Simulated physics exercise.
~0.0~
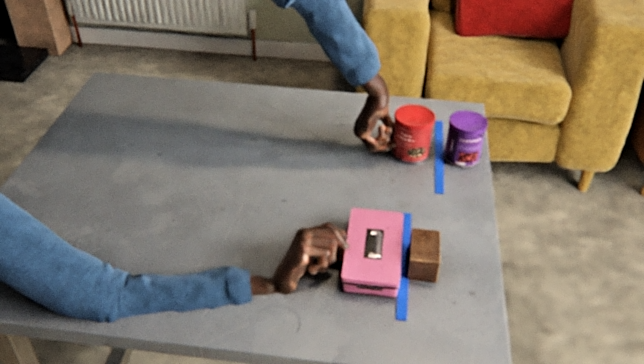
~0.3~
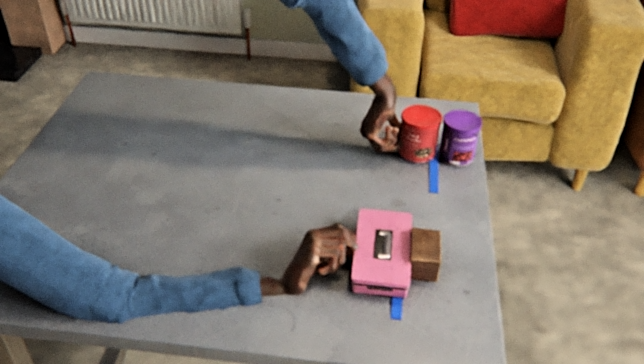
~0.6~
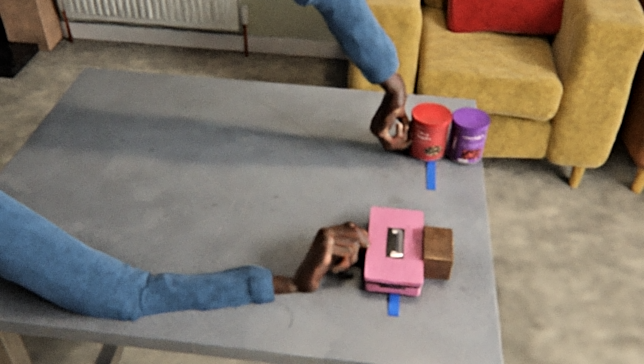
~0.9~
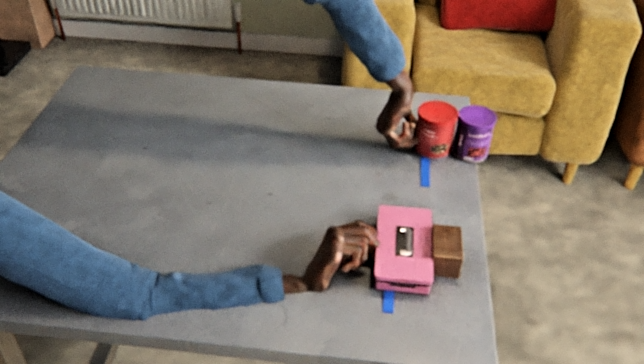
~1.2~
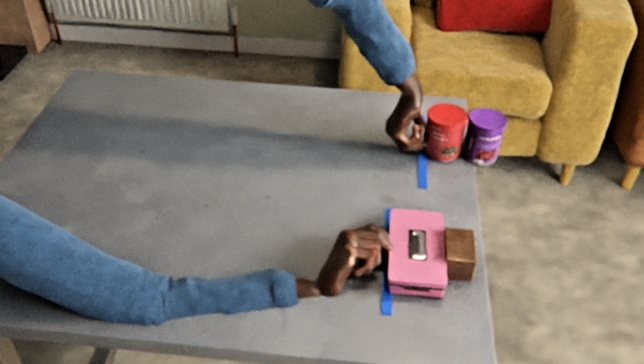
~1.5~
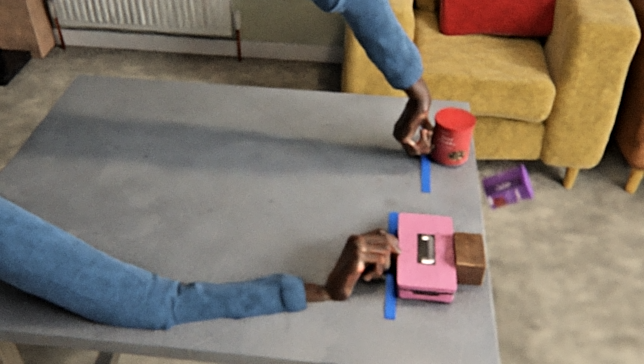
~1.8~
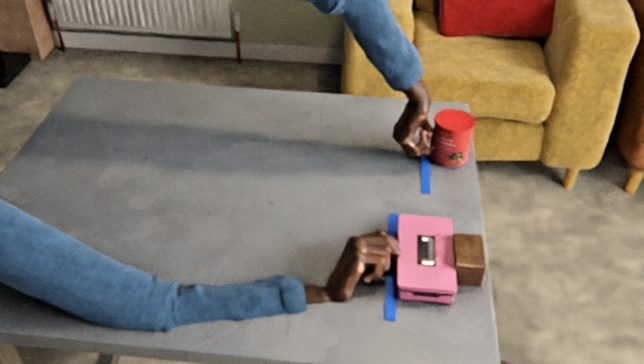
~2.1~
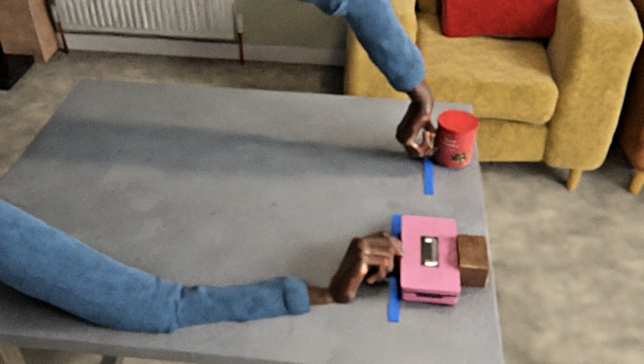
In the video, two hands on a gray table push a pink case against a brown block and a red pot against a purple pot, sliding them right past blue tape marks, until the purple pot falls off the edge while the block stays on the table.
